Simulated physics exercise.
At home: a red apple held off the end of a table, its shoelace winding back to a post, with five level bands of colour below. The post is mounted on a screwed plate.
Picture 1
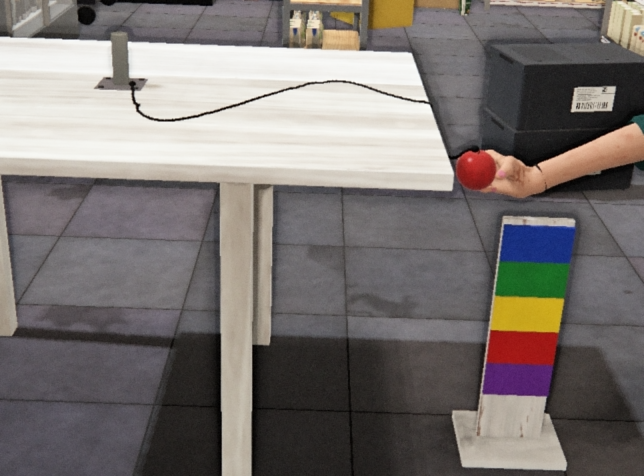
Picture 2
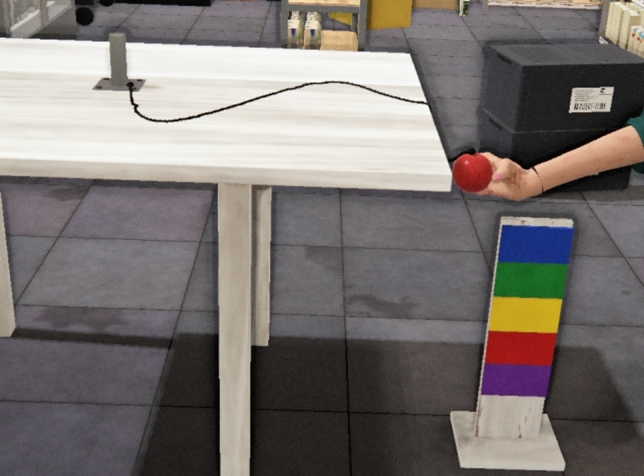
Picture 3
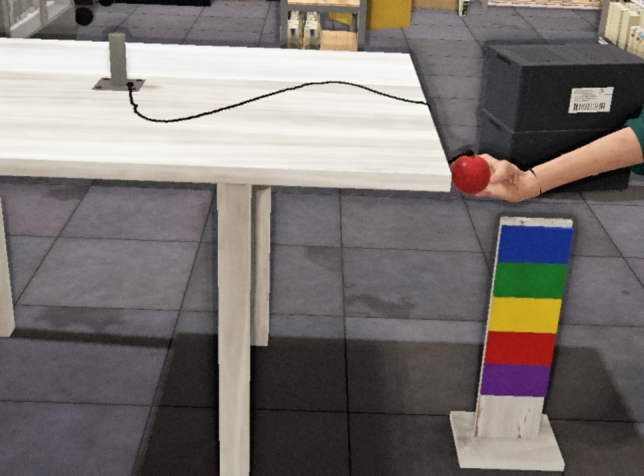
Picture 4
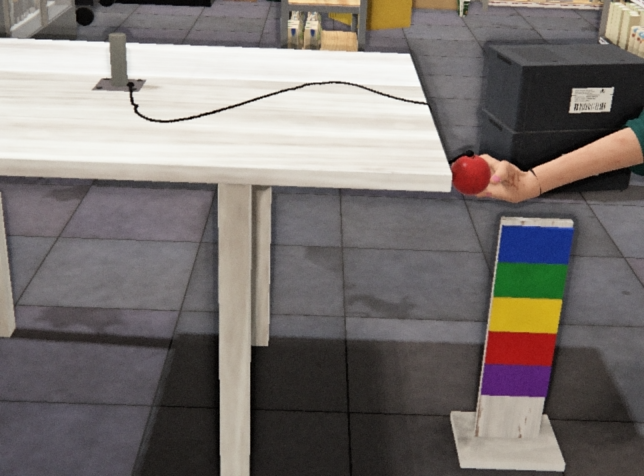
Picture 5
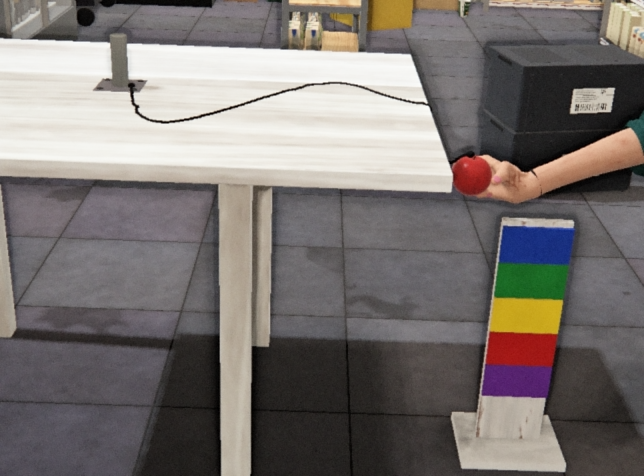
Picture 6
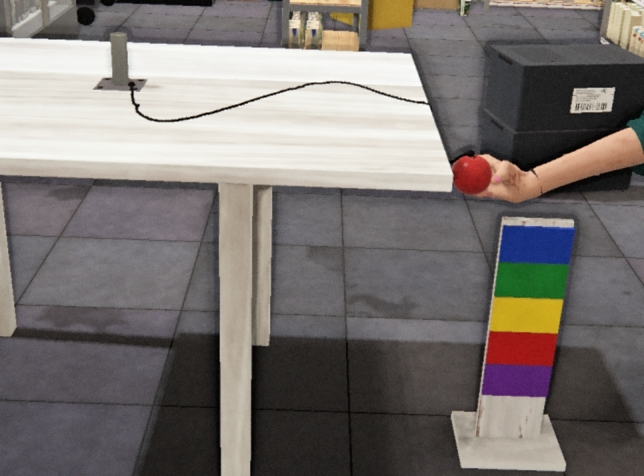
A hand holds a red ball on a dark cord beside a table, barely moving.
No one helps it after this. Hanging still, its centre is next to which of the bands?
Its middle rests at the purple band.
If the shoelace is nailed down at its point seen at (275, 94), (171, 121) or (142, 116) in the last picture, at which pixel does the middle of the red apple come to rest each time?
First (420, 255), next (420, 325), last (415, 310).
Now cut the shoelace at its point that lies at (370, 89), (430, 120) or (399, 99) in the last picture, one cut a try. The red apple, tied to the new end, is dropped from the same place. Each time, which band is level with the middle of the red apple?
Blue; yellow; green.
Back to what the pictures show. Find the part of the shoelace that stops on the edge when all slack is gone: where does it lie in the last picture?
Roughly (290, 89).
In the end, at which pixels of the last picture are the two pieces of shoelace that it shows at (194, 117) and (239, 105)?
They end up at (295, 98) and (354, 103).
A little later, apple near (448, 367); level with purple.
Next, apple near (379, 360); level with red.
Later still, apple near (418, 368); level with purple.
When it is over, apple near (402, 375); level with purple. Its centre hangs level with the purple band.
